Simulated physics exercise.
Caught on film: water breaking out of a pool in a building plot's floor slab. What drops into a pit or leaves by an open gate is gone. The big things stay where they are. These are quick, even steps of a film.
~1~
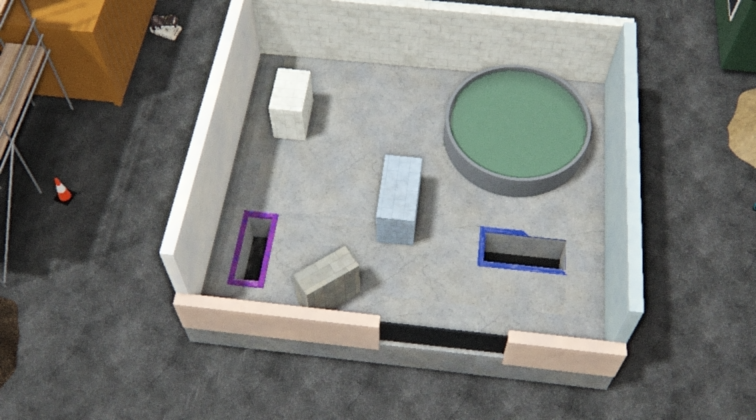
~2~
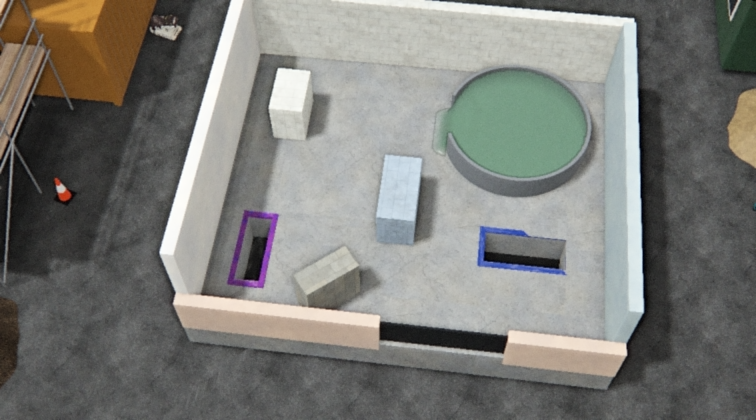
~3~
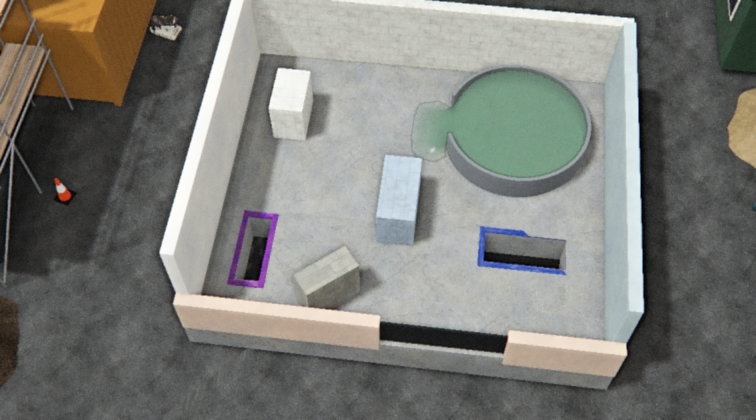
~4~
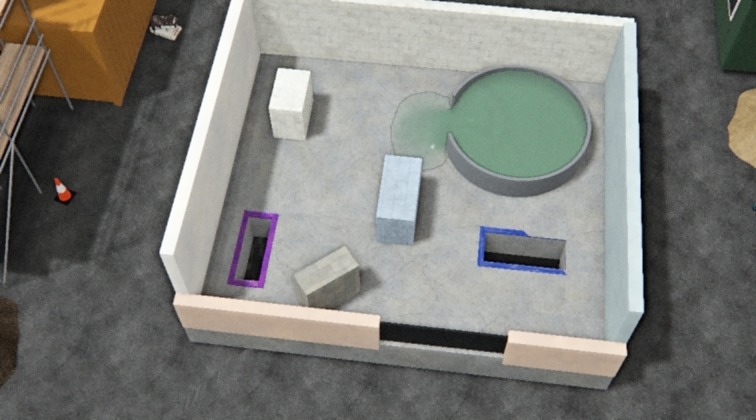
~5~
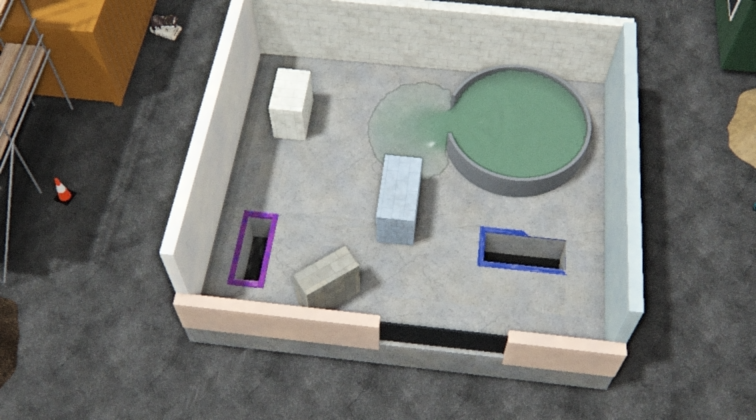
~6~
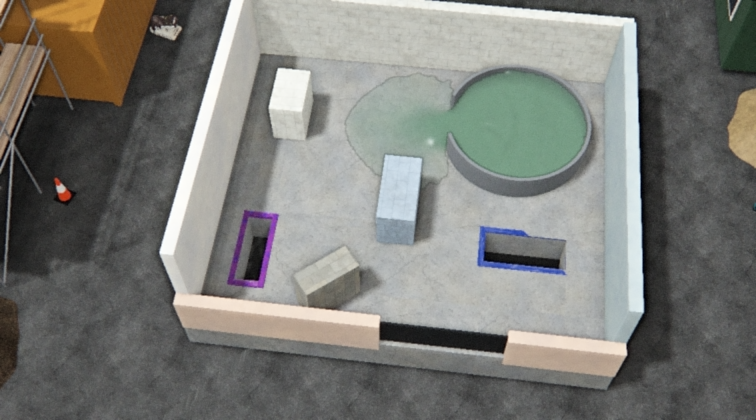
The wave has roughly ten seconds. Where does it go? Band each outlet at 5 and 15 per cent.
One by one: The gate takes under 5 %; the blue pit takes under 5 %; the purple pit takes over 15 %.
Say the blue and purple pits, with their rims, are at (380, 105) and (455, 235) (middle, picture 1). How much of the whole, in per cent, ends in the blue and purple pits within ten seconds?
Roughly, in per cent: Blue 35, purple 0.
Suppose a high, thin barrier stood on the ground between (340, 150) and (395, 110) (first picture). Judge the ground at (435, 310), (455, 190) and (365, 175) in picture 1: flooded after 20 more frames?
As listed: Clear, dry, wet.
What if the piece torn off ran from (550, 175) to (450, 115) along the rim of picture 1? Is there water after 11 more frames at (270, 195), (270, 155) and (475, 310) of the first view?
One after the other: Awash, awash, awash.
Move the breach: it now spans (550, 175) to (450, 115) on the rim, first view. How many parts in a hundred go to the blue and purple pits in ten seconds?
In per cent: Blue 30, purple 6.
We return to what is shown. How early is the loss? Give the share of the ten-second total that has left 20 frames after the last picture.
Near 5 in a hundred.
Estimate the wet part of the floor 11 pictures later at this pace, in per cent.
Near 35 in a hundred.
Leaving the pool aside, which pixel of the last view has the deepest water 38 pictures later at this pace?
Around (299, 307).
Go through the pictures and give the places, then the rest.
The first frame shows the pool at (518, 123) is whole and still.
In the second frame, the front is at (439, 151), out from the gap at (448, 126).
In the third frame, the front is at a hidden place, out from the gap at (448, 127).
In the fourth frame, water pours out at (448, 127) and has run to a hidden place.
In the fifth frame, water pours out at (448, 127) and has run to (372, 136).
In the sixth frame, water pours out at (448, 126) and has run to (349, 127).
A moment on, water covers 25 % of the floor; the gate 0 %, the blue pit 0 %, the purple pit 0 %.
Next, water covers 35 % of the floor; the gate 0 %, the blue pit 0 %, the purple pit 0 %.
Then, water covers 45 % of the floor; the gate 0 %, the blue pit 0 %, the purple pit 1 %.
Later, water covers 55 % of the floor; the gate 0 %, the blue pit 0 %, the purple pit 8 %.
In the end, water covers 70 % of the floor; the gate 0 %, the blue pit 0 %, the purple pit 18 %.
